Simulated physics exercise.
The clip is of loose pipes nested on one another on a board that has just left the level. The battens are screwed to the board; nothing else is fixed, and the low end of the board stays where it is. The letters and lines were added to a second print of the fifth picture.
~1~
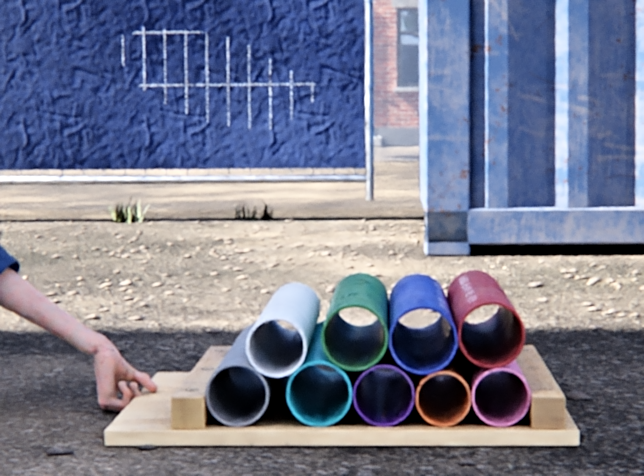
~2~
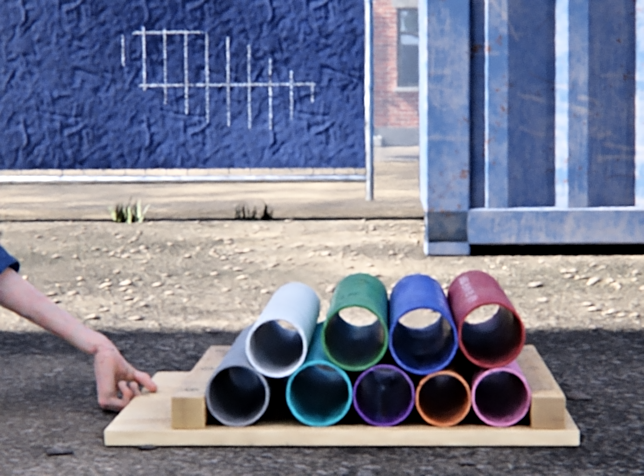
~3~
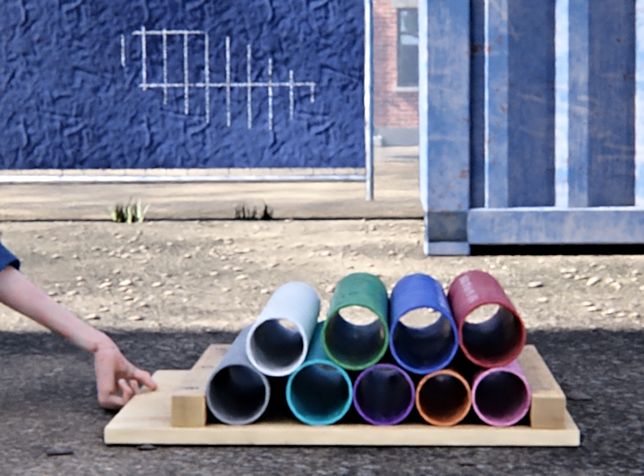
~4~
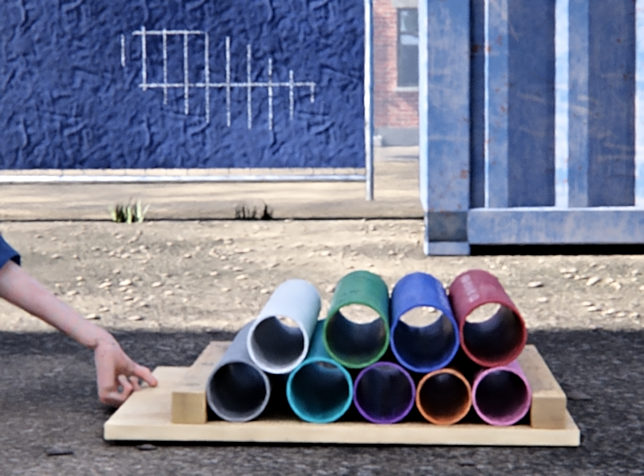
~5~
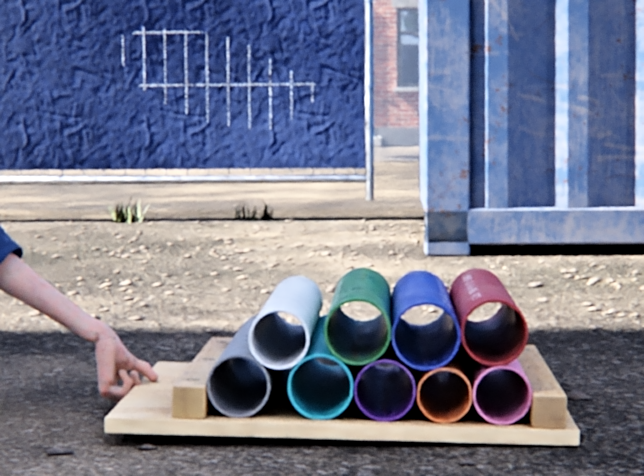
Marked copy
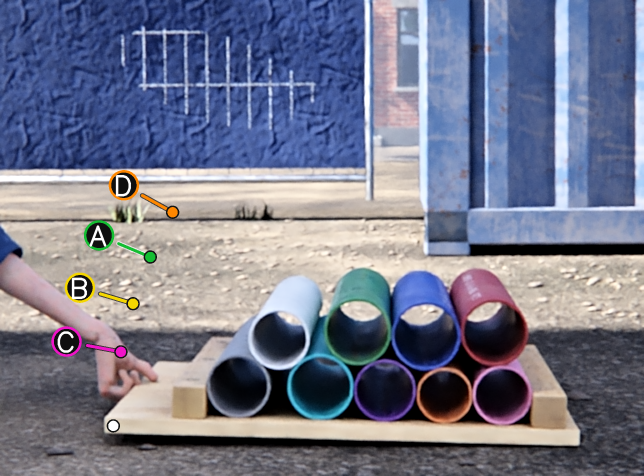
To begin with, coloured pipes rest in two nested rows between wooden battens on a board on the ground, while a hand at the left touches the board's end. The hand then slowly raises that left end slightly, and the pipes tilt a little with the board, staying nested together.
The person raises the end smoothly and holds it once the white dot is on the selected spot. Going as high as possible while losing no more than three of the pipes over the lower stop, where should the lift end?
It can be raised to A.
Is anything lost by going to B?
Yes, at B.
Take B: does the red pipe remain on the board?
No, with B.
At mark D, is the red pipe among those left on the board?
No.
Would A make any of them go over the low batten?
Yes, at A.
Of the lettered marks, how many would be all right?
The number is three.
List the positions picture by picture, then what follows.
Board (345, 391); grey pipe (237, 395); turquoise pipe (319, 394), in the first picture.
Turquoise pipe (319, 393); purple pipe (384, 395), in the second picture.
Board (346, 389); grey pipe (237, 394); white pipe (277, 345); red pipe (492, 334), in the third picture.
Board (346, 388); grey pipe (238, 390); turquoise pipe (320, 390), in the fourth picture.
Board (346, 385); grey pipe (238, 386); turquoise pipe (321, 387), in the fifth picture.
On the copy, A at (150, 257); B at (133, 304); C at (121, 352); D at (173, 212); the white dot at (114, 426).
On A. First, board at 15°.
Then, board at 23°.
Finally, board at 23°, two over the low batten (red, blue).
By contrast, B one over the low batten (red); C one over the low batten (red); D four over the low batten (white, red, blue, green).
